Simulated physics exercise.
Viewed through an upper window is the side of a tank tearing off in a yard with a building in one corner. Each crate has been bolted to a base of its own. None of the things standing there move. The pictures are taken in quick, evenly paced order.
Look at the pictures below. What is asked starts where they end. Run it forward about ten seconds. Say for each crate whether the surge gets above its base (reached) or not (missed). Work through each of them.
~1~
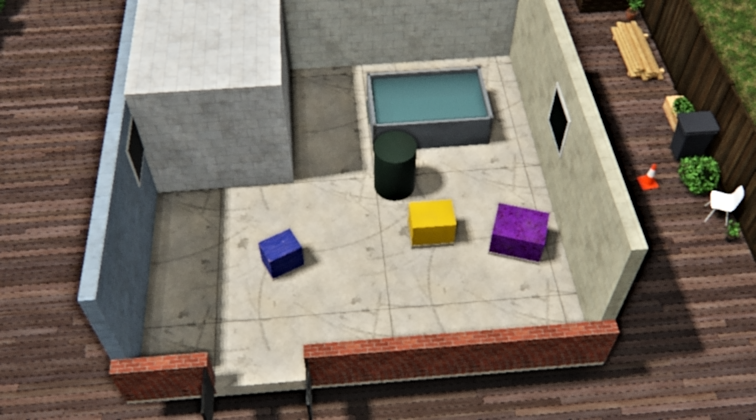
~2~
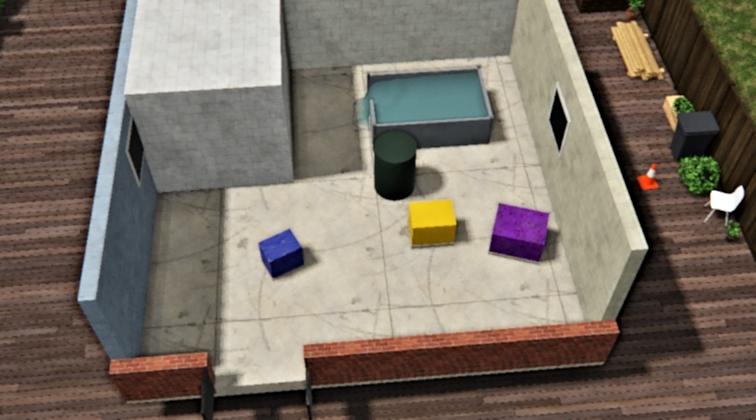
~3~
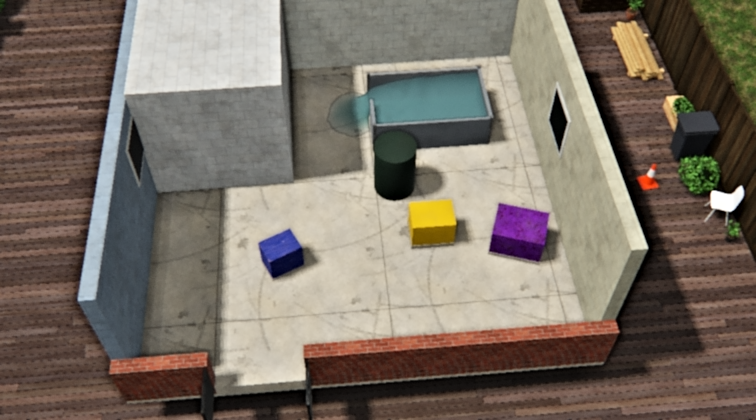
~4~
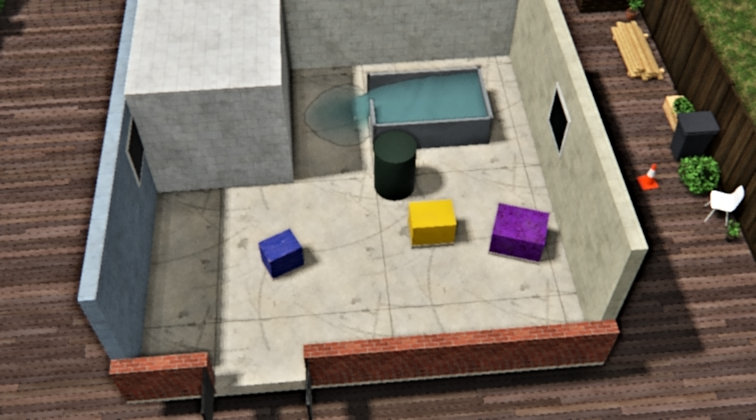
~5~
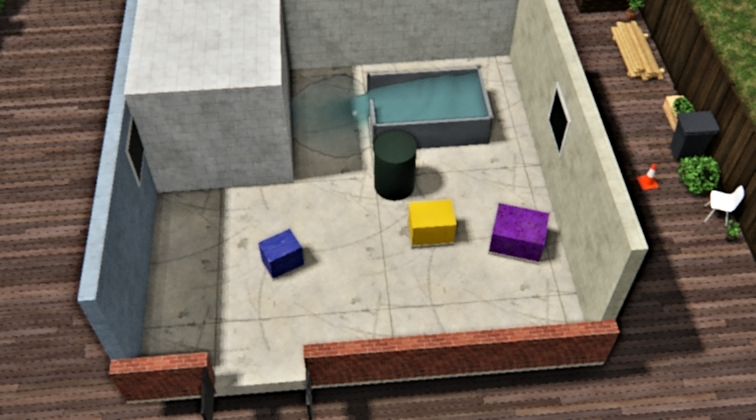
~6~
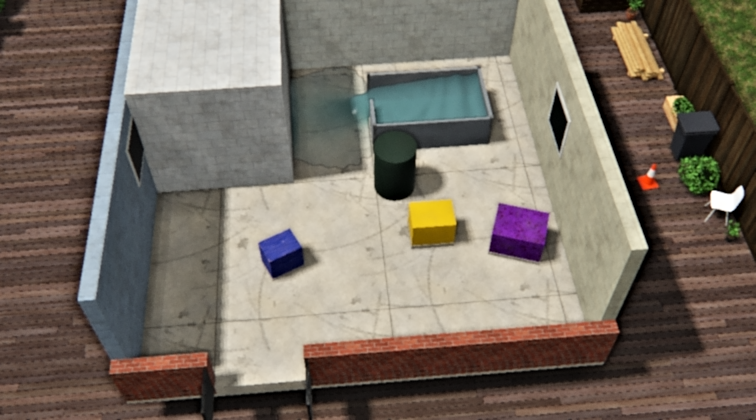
Yellow crate: Missed; blue crate: Reached; purple crate: Reached.
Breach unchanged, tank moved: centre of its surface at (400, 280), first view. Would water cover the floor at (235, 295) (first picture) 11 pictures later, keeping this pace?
By that frame the spot is drenched.
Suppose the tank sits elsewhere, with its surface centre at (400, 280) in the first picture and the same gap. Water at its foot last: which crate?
One in purple.
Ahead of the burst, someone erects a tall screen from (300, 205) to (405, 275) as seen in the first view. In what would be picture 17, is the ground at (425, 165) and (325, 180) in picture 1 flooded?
In order, I'd call them bare and inundated.
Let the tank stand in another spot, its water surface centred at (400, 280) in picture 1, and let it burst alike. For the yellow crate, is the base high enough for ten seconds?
Yellow: Overtopped.
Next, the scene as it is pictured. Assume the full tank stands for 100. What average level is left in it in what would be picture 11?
That comes to some 72 per cent.
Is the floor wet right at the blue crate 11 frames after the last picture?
Blue crate wet.
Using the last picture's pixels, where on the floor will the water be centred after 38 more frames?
About (391, 155) in the last view.
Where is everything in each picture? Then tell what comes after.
The first picture shows the tank at (428, 98) is whole and still.
In the second picture, the front is at (362, 127), out from the gap at (372, 104).
In the third picture, the front is at (333, 123), out from the gap at (372, 105).
In the fourth picture, water pours out at (372, 106) and has run to (310, 122).
In the fifth picture, the front is at (292, 101), out from the gap at (372, 106).
In the sixth picture, water pours out at (372, 106) and has run to (291, 84).
A moment on, water covers 10 % of the floor; the yellow crate not reached, the blue crate not reached, the purple crate not reached.
Next, water covers 20 % of the floor; the yellow crate not reached, the blue crate water round its plinth, the purple crate not reached.
Then, water covers 40 % of the floor; the yellow crate water round its plinth, the blue crate water round its plinth, the purple crate not reached.
Later, water covers 65 % of the floor; the yellow crate water round its plinth, the blue crate water round its plinth, the purple crate not reached.
In the end, water covers 90 % of the floor; the yellow crate stayed above the water, the blue crate was topped, the purple crate was topped.
